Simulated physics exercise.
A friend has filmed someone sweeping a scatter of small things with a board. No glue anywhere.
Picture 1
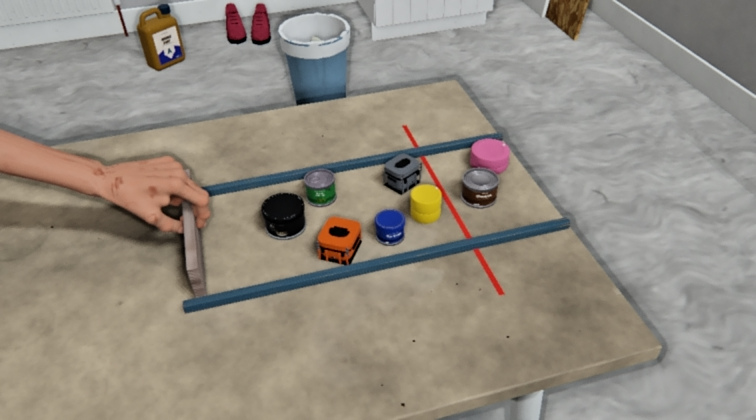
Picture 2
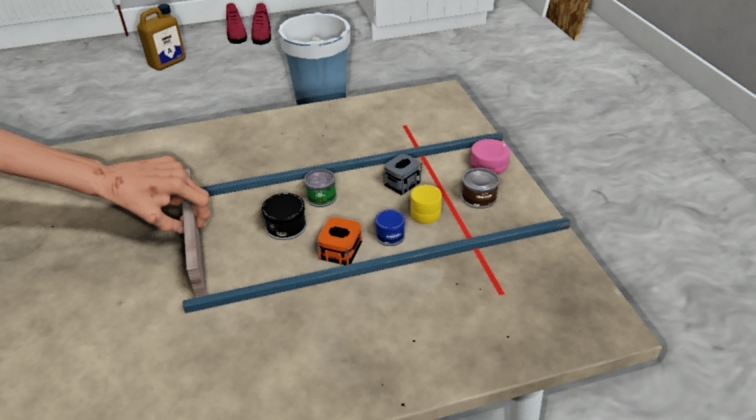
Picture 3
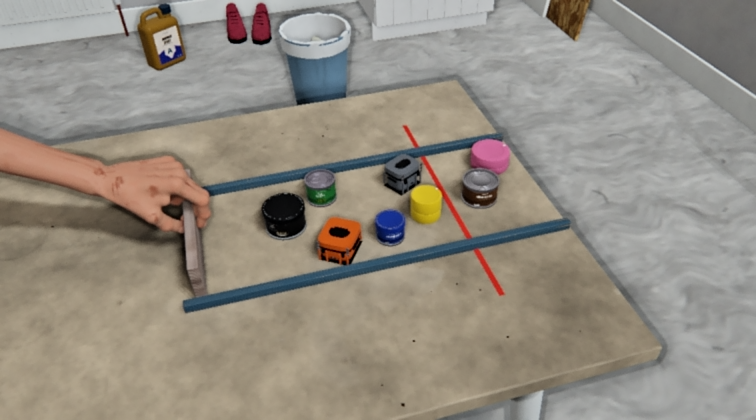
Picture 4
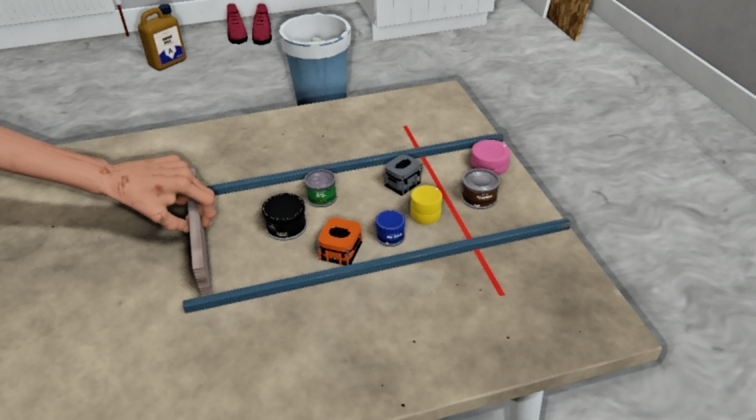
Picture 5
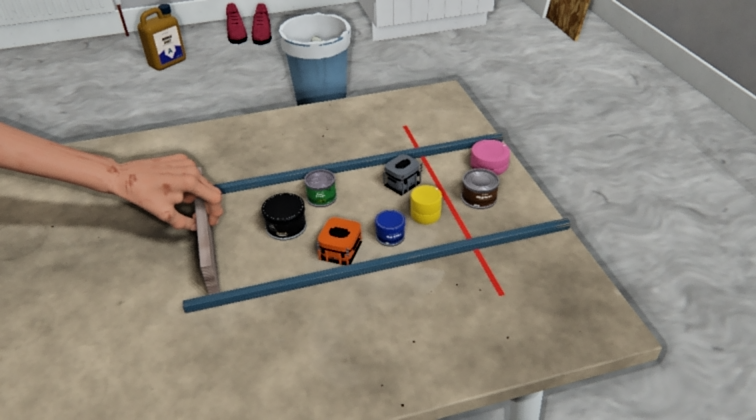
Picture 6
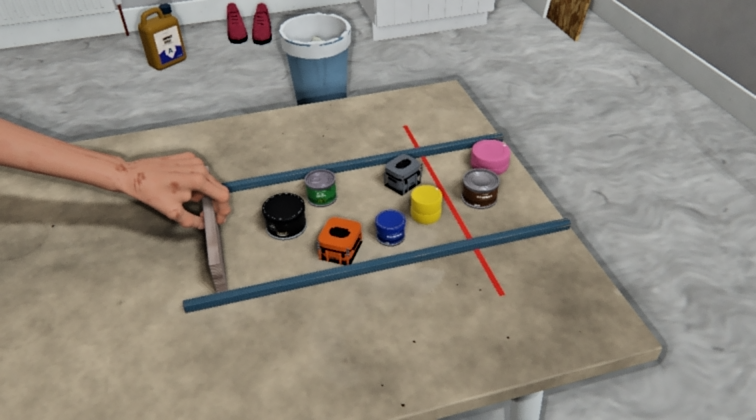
The footage shows a hand holding a board upright on a table between two blue rails, then sliding it slightly to the right, while the small pots, lids and cases scattered near a red line stay still.
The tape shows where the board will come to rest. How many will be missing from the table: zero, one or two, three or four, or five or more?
In the end the number that fall off is zero.
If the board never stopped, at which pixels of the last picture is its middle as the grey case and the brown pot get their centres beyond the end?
At (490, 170) for the grey case; at (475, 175) for the brown pot.
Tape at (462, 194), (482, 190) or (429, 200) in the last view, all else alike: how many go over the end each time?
The counts: 1, 2 and 0.
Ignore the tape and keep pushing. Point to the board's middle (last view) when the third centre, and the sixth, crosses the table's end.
About (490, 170), then (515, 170).
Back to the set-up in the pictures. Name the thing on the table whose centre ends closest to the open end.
The pink lid.
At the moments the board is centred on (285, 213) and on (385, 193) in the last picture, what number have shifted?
At the one place 1, at the other 6.
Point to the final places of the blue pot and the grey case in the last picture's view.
Near (508, 211) and (475, 161).
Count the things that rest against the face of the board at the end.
That makes 3.
Early on, none off yet; pink lid at rest near (490, 157); brown pot at rest near (480, 189); yellow lid at rest near (426, 205).
A while later, none off yet; pink lid at rest near (490, 157); brown pot at rest near (480, 189); yellow lid at rest near (429, 202).
Finally, the number that fall off is zero.
